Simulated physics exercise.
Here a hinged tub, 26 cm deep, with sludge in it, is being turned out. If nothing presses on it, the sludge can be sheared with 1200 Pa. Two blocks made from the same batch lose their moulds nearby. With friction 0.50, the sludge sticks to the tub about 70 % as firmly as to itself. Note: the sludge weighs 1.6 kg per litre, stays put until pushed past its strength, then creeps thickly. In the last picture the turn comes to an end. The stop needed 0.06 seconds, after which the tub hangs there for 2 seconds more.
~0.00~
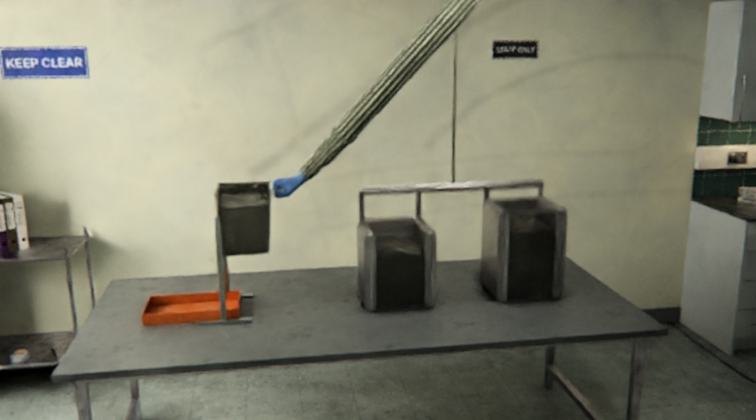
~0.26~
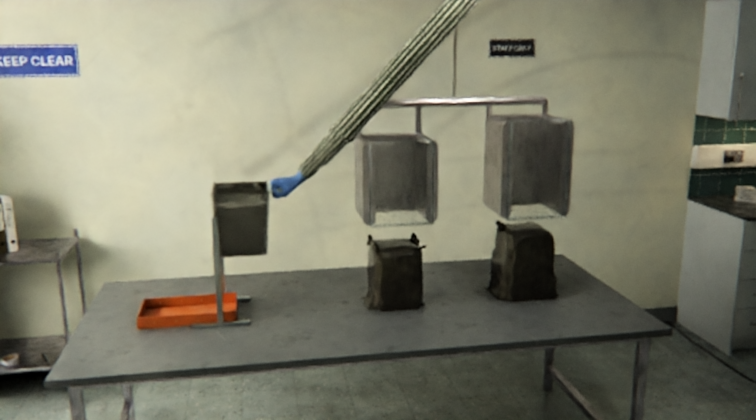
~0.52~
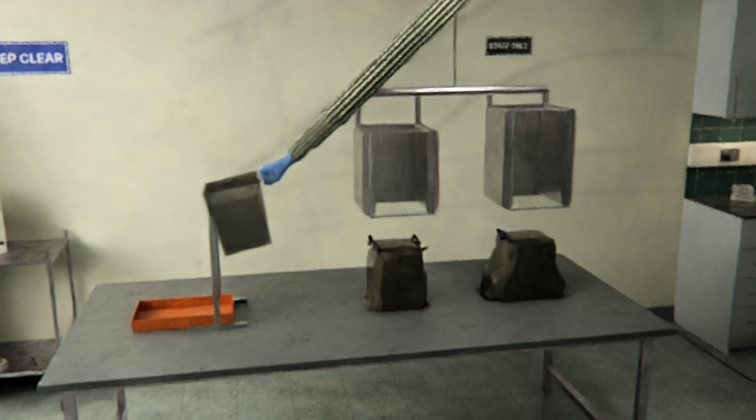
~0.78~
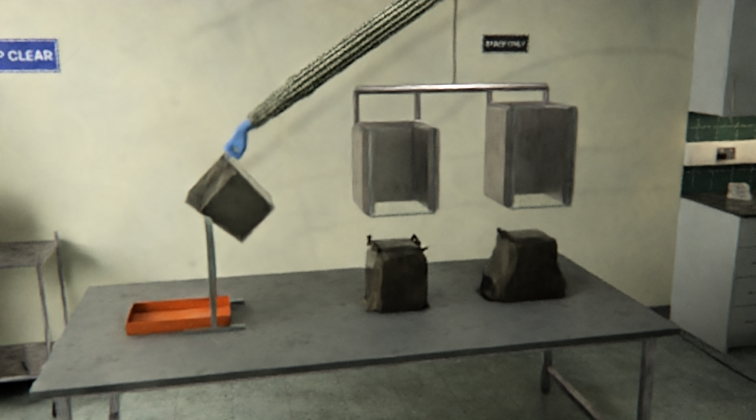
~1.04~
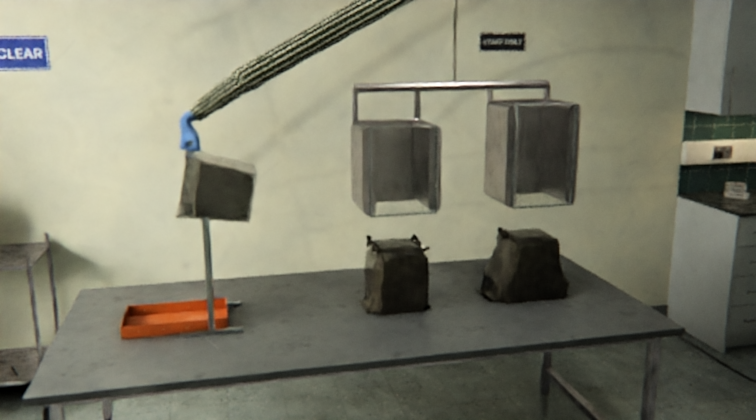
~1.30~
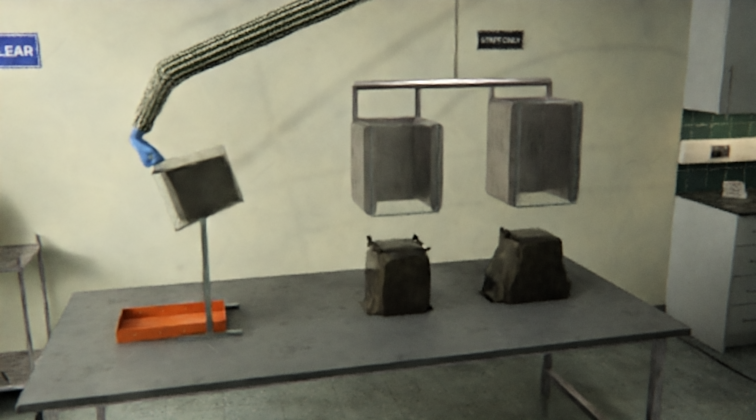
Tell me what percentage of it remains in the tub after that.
Some 0 percent remains in the tub.
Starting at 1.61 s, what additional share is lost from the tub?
Load share from then on: Near 90 %.
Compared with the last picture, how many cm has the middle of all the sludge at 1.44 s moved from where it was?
Close to 3 centimetres.
After 1.44 s, the tub is at 107 degrees and holds 100 %.
After 1.61 s, the tub is at 107 degrees and holds 89 %.
After 1.78 s, the tub is at 107 degrees and holds 55 %.
After 1.95 s, the tub is at 107 degrees and holds 2 %.
After 3.30 s, the tub is at 107 degrees and holds 0 %.
